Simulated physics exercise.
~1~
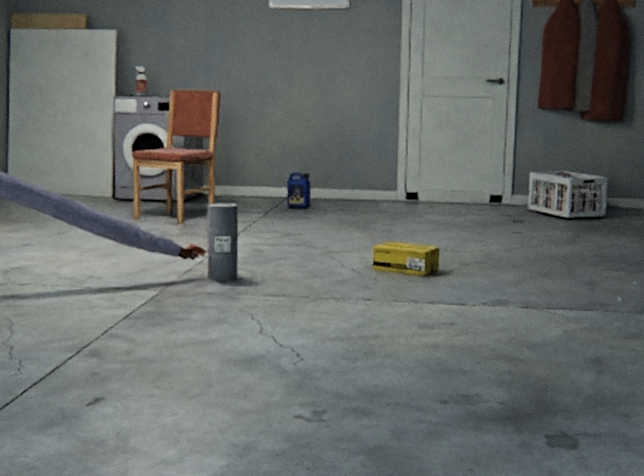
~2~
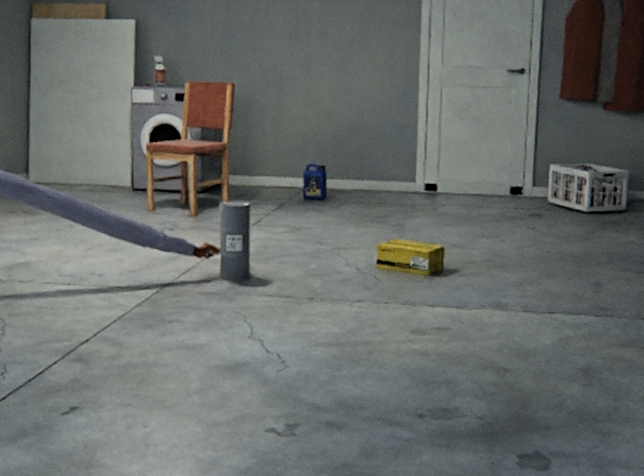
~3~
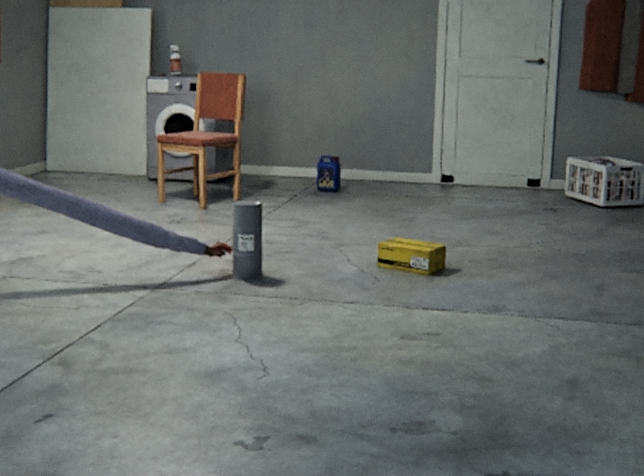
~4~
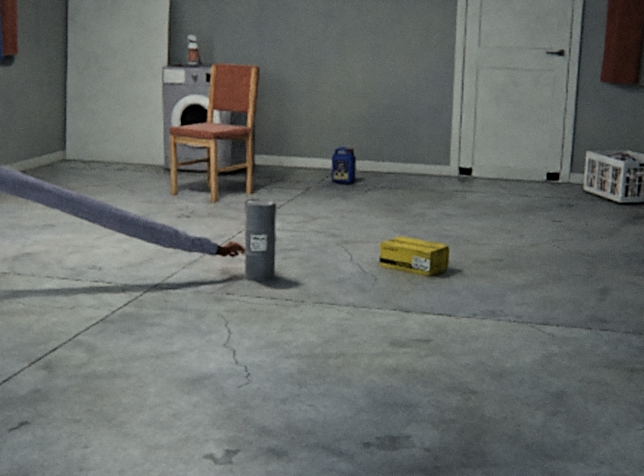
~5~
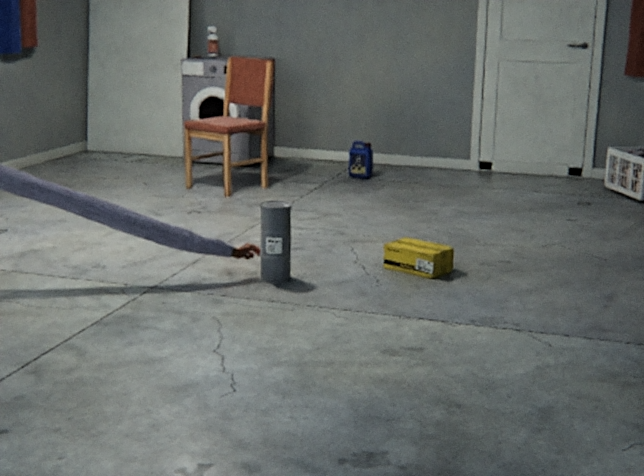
In a garage, a fingertip slowly pushes an upright grey canister right toward a yellow parcel.
